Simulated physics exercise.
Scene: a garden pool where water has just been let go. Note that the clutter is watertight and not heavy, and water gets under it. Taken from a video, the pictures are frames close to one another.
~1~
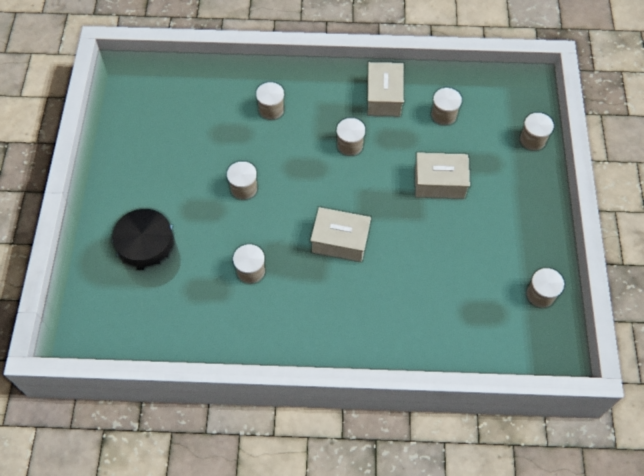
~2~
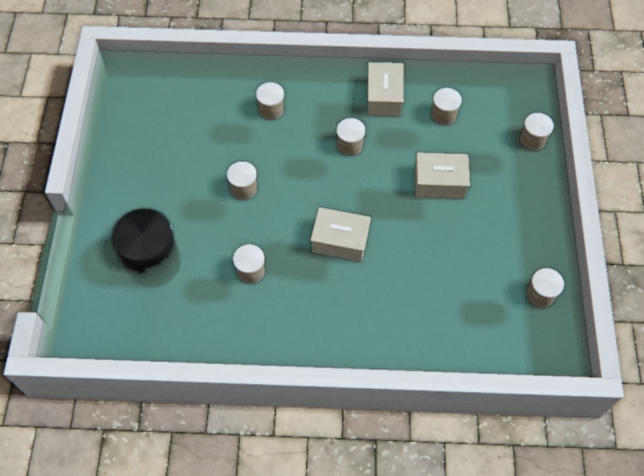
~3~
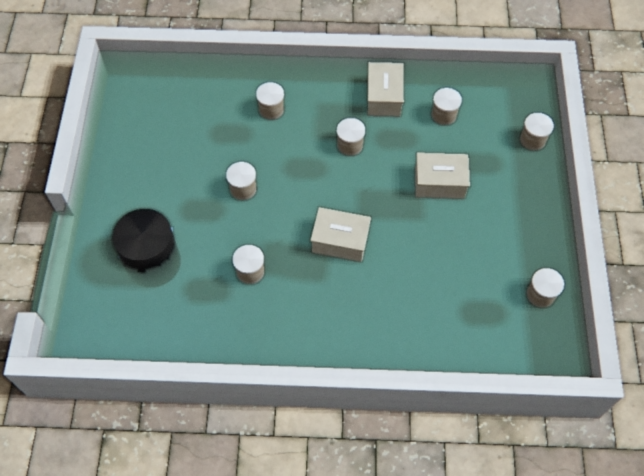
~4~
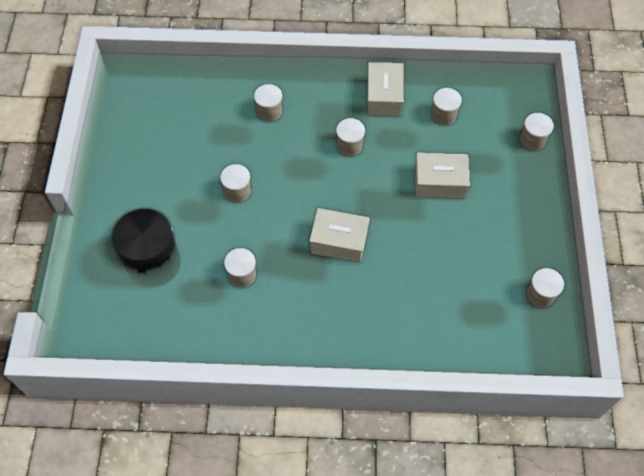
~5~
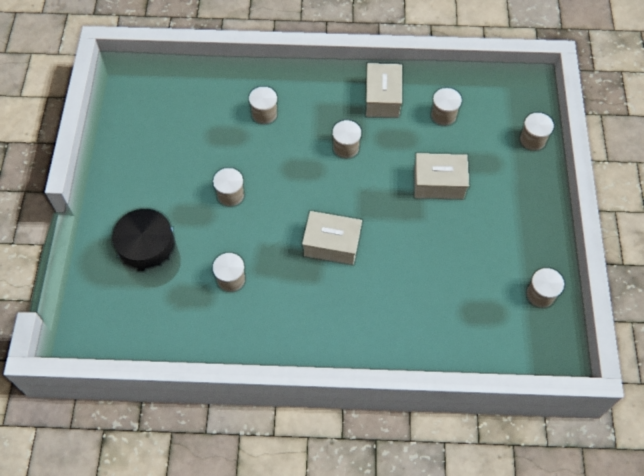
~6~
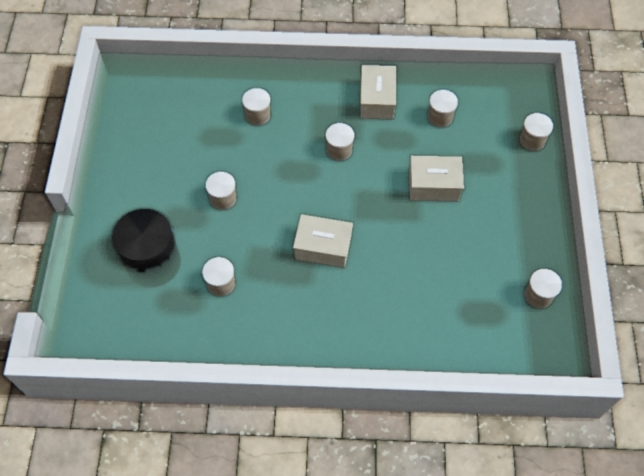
A walled green pool opens at its left side, and floating cylinders and boxes drift slightly left.
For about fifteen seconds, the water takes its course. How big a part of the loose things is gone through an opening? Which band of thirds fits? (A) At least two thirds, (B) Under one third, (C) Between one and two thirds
Option B: Under one third.
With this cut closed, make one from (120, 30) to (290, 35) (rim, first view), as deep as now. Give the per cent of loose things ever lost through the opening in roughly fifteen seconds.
Roughly 30 per cent.
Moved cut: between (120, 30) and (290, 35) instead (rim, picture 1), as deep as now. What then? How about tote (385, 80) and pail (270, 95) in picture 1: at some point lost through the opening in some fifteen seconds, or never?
In sequence, the two end up carried off and carried off.
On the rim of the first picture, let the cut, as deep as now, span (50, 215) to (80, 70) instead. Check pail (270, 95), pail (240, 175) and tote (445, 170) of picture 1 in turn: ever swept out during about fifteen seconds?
Taking each in turn, I'd say carried off, carried off and stuck within.
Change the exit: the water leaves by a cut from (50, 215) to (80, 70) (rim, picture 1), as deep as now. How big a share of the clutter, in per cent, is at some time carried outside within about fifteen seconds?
Around 20 per cent.
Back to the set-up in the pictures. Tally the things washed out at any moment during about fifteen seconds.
The number is 1.
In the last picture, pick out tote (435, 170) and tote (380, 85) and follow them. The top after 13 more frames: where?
(399, 177) and (339, 89), approximately.
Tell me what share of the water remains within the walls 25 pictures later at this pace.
By my count, 70 per cent.
A moment on, 0 of 10 are out; 10 afloat.
Next, 1 of 10 are out; 9 afloat.
Later, 1 of 10 are out; 9 afloat.
In the end, 1 of 10 are out; 9 afloat.
